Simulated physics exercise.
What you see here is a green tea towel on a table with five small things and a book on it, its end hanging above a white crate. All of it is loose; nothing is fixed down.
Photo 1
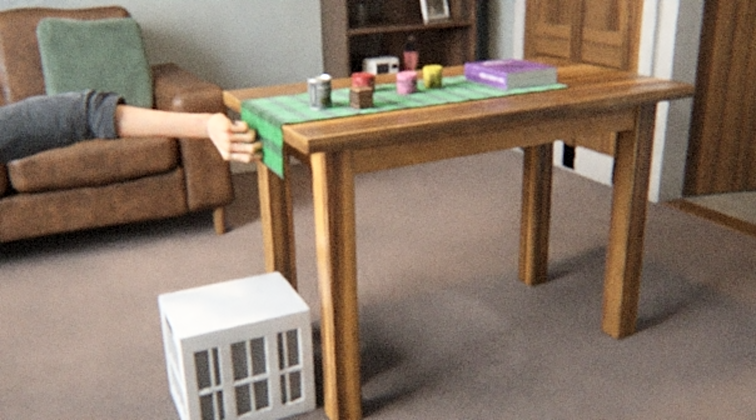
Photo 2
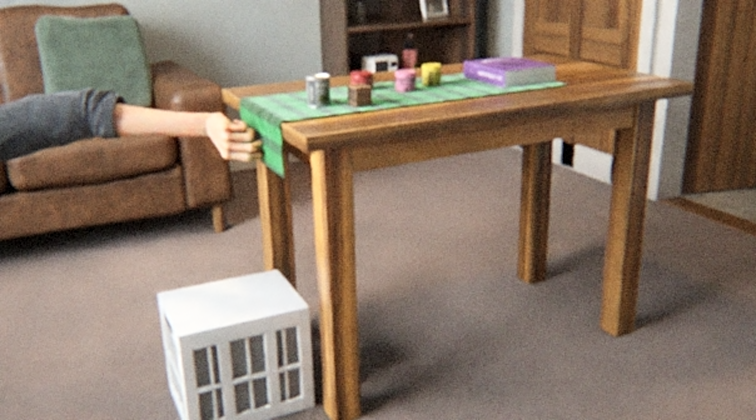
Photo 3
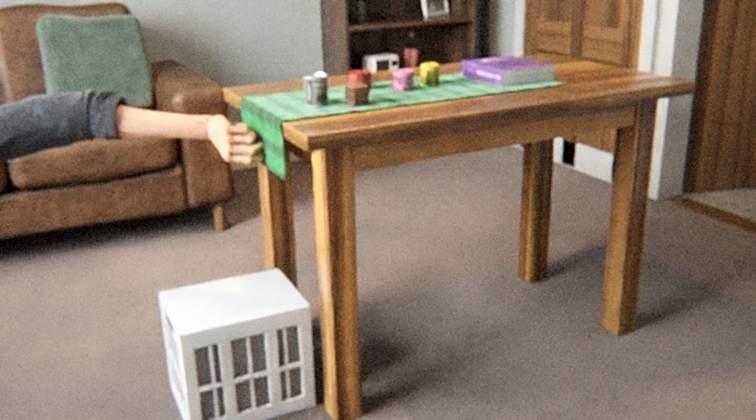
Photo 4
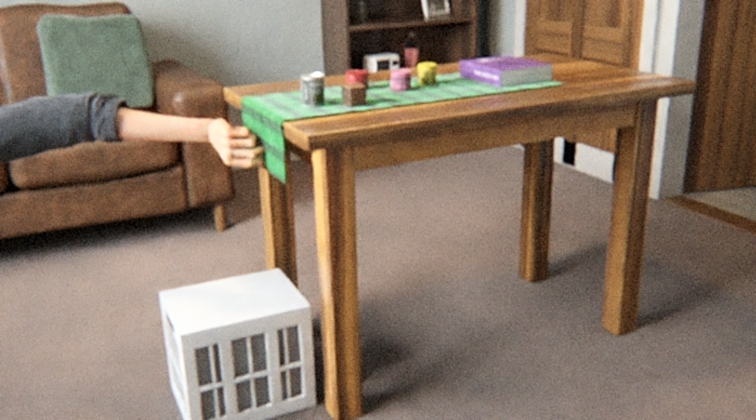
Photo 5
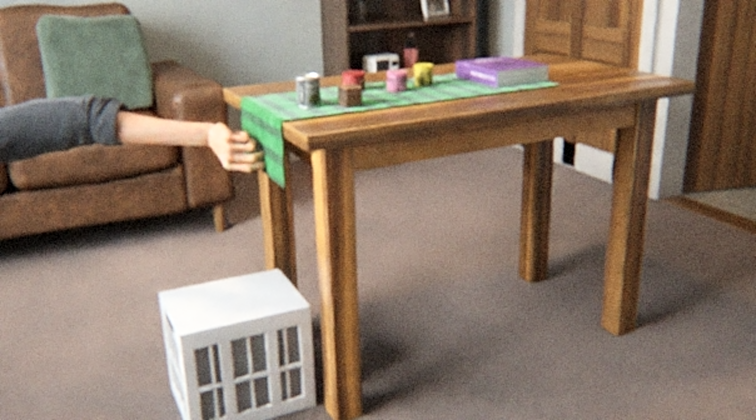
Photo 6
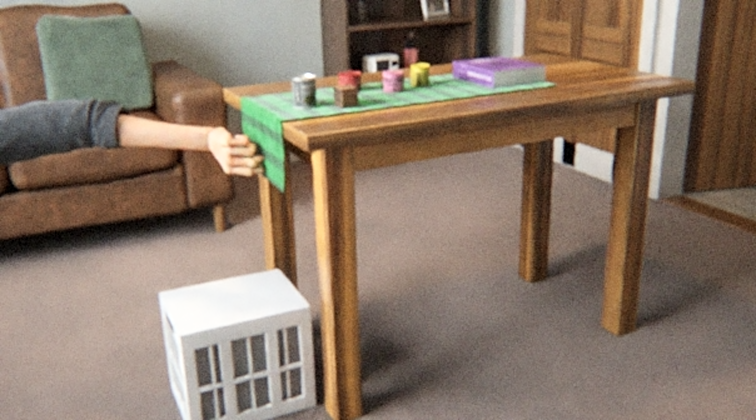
A hand slowly pulls a green cloth left, carrying small pots and a purple book along.
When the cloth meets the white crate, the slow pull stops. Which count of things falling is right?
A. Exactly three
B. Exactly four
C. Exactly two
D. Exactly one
Answer: A.
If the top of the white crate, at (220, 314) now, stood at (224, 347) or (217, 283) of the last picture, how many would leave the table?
First case 4, second case 2.
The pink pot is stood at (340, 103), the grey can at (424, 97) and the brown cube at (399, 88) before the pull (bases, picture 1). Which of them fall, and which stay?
The pink pot drops off; the grey can keeps its place on top; the brown cube holds on.
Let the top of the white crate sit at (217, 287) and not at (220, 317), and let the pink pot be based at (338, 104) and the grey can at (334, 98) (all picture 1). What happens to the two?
Pink pot is gone, grey can is gone.
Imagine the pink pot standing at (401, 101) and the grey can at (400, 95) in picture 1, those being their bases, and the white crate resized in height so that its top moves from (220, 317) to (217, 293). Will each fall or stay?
The pink pot stays put, the grey can stays put.
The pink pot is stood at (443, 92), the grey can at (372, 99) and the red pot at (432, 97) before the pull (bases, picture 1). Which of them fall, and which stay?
The pink pot remains up, the grey can drops off, the red pot remains up.
A little later, hem near (266, 223); grey can gone.
Next, hem near (268, 275); grey can and brown cube gone.
Later still, hem on the crate; grey can, brown cube and red pot gone.
When it is over, hem on the crate; grey can, brown cube and red pot gone. Over the edge go three.
